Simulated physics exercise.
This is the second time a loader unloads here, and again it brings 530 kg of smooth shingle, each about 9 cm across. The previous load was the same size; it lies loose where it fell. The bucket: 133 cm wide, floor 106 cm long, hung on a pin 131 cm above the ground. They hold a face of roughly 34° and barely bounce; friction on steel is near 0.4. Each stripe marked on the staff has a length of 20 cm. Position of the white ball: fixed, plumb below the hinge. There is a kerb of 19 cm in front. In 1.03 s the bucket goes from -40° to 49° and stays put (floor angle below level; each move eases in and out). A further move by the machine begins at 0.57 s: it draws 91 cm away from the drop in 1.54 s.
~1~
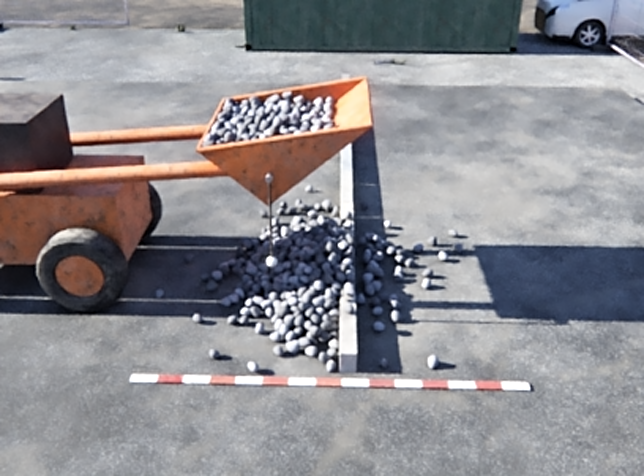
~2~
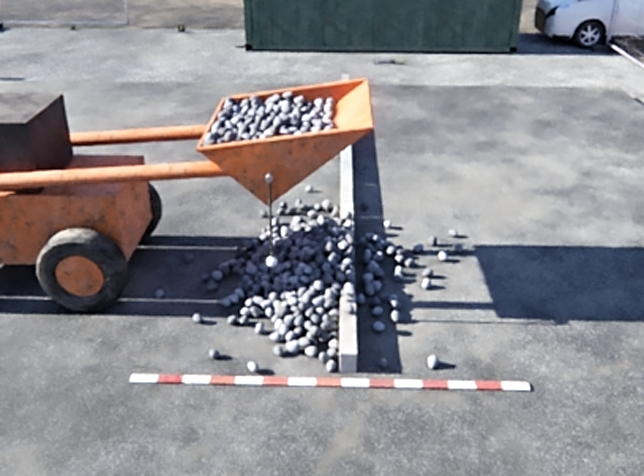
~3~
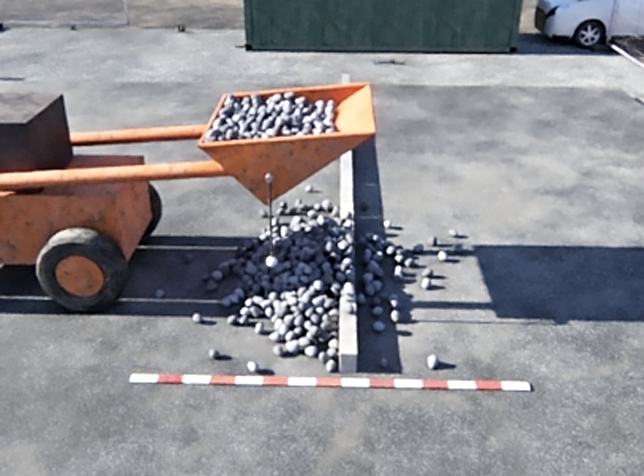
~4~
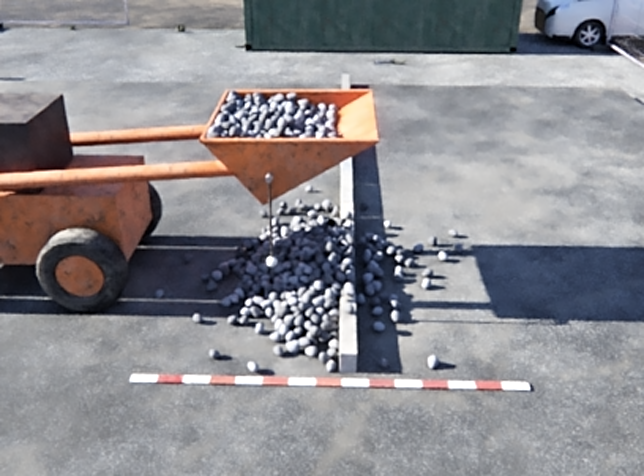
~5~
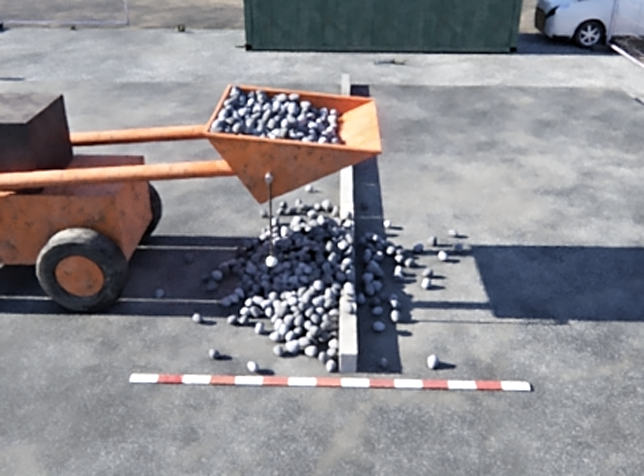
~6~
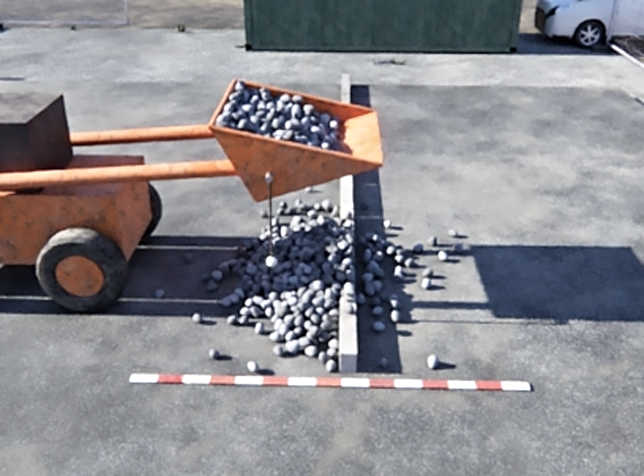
An orange loader slowly tilts its bucket of grey stones downward above a loose pile.
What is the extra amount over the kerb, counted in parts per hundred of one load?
Close to 38 parts in a hundred.
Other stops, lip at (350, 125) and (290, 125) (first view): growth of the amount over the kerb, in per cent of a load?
I'd say close to 20 per cent for one and close to 0 per cent for the other, in that order.
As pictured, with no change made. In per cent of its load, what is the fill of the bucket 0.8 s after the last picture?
About 30 per cent is held.
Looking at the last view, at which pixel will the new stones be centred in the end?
Middle: Approx. (327, 264) px.
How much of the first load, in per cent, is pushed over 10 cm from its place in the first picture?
Near 30 per cent, I reckon.
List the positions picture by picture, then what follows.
In the first frame, the bucket is at -40°, its lip at (372, 125); the top of the load is at (288, 106). The earlier load is highest near (327, 247), 31 cm above ground level, 92 % on this side of the kerb, 8 % over the kerb.
The second frame shows lip at (373, 127), floor tilted -39°, highest stones at (286, 106).
The third frame shows lip at (375, 132), floor tilted -36°, highest stones at (272, 105).
The fourth frame shows lip at (378, 141), floor tilted -31°, highest stones at (242, 104).
In the fifth frame, the bucket is at -25°, its lip at (381, 152); the top of the load is at (237, 99).
In the sixth frame, the bucket is at -18°, its lip at (383, 165); the top of the load is at (239, 95).
Then, 0.4 s after the last picture the floor is at 35°; in per cent of one load, 100 in the bucket, 92 on this side of the kerb, 8 over the kerb; the foremost stones are at (437, 265).
Then, 0.8 s after the last picture the floor is at 49°; in per cent of one load, 32 in the bucket, 149 on this side of the kerb, 18 over the kerb; the foremost stones are at (437, 265).
Then, 2.2 s after the last picture the floor is at 49°; in per cent of one load, 0 in the bucket, 154 on this side of the kerb, 46 over the kerb; the foremost stones are at (521, 277).
Then, 5.1 s after the last picture the floor is at 49°; in per cent of one load, 0 in the bucket, 154 on this side of the kerb, 46 over the kerb; the foremost stones are at (521, 277). Net gain over the kerb, 38.
